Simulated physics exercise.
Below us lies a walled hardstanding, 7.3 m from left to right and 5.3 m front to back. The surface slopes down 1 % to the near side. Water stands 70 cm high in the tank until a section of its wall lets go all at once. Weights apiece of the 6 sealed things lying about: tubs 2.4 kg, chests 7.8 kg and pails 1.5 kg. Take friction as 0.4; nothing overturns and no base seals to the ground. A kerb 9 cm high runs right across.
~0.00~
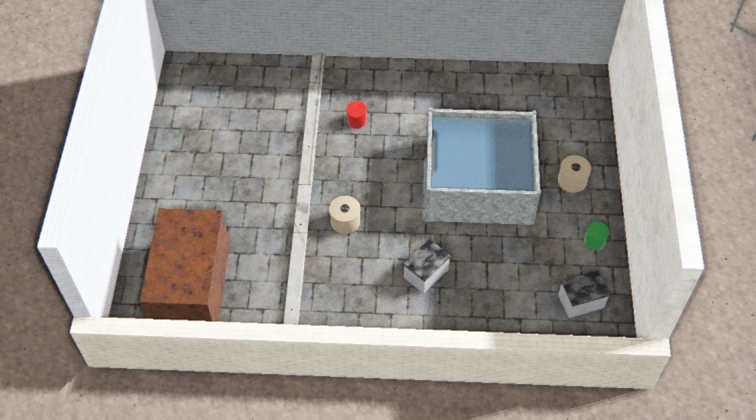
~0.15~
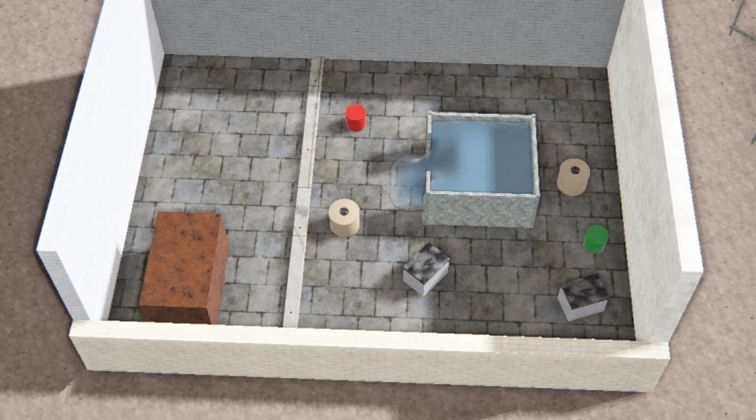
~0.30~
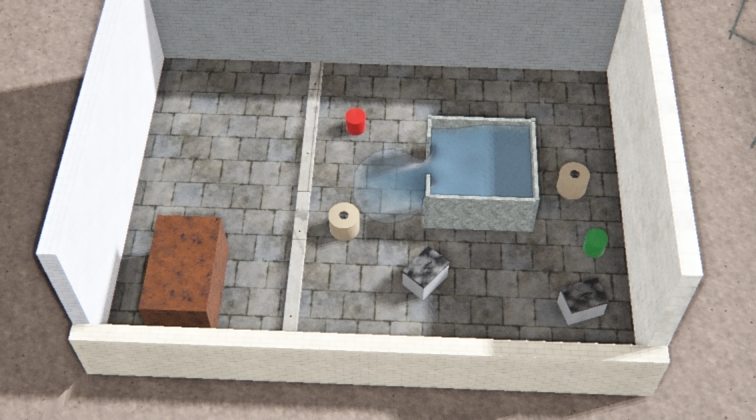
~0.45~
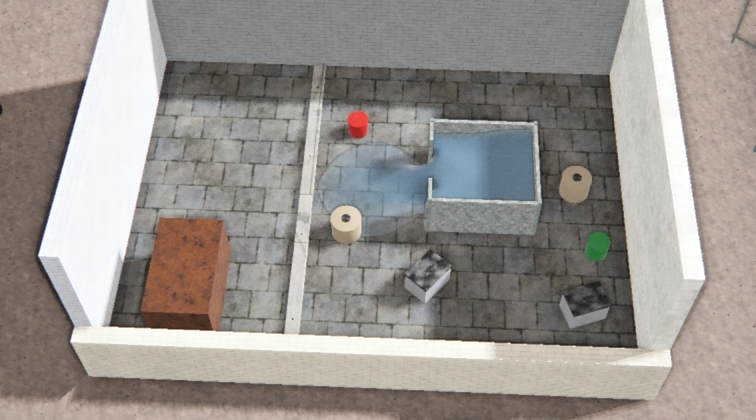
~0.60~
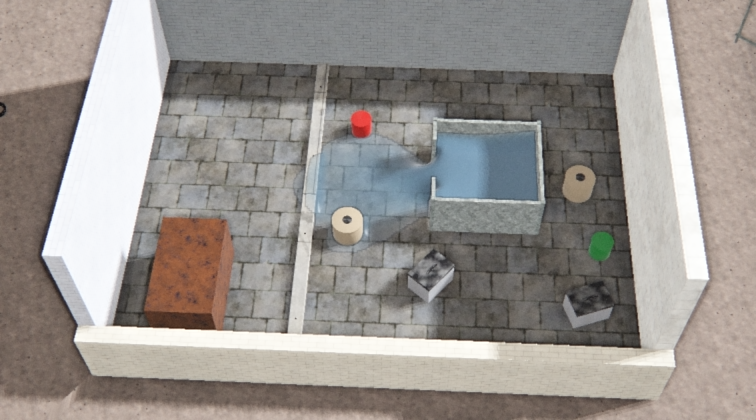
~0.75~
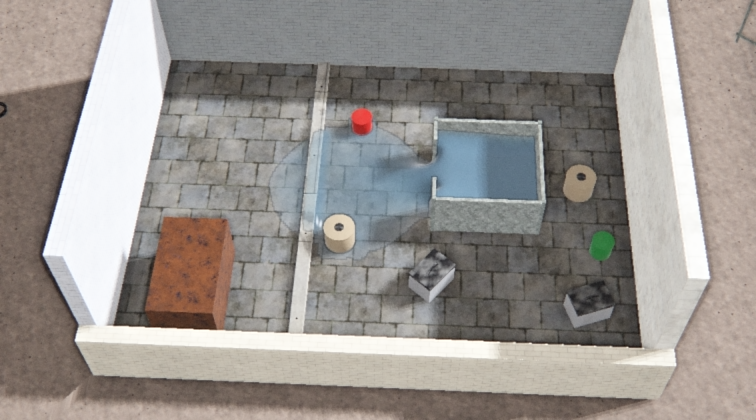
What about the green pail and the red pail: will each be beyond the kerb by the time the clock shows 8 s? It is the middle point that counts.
The green pail falls short, the red pail falls short.
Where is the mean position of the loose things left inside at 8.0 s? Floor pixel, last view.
Near (541, 238).
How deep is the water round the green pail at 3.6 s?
About 0 cm.
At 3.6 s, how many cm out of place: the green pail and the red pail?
Roughly 0 and 120 cm by then.
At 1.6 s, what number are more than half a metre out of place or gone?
By then 2.
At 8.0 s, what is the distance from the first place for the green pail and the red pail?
About 0 and 200 cm.
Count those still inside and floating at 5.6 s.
I count 1.
After 1.6 s the green pail is near (604, 240), 0.0 m from its start, aground; the red pail is near (342, 59), 1.3 m from its start, afloat; 0 of 6 are over the mark; 1 afloat.
After 3.6 s the green pail is near (604, 240), 0.0 m from its start, aground; the red pail is near (434, 103), 1.2 m from its start, aground; 0 of 6 are over the mark; 0 afloat.
After 5.6 s the green pail is near (604, 240), 0.0 m from its start, aground; the red pail is near (457, 127), 1.5 m from its start, aground; 0 of 6 are over the mark; 1 afloat.
After 8.0 s the green pail is near (604, 240), 0.0 m from its start, aground; the red pail is near (499, 127), 2.1 m from its start, afloat; 0 of 6 are over the mark; 1 afloat.
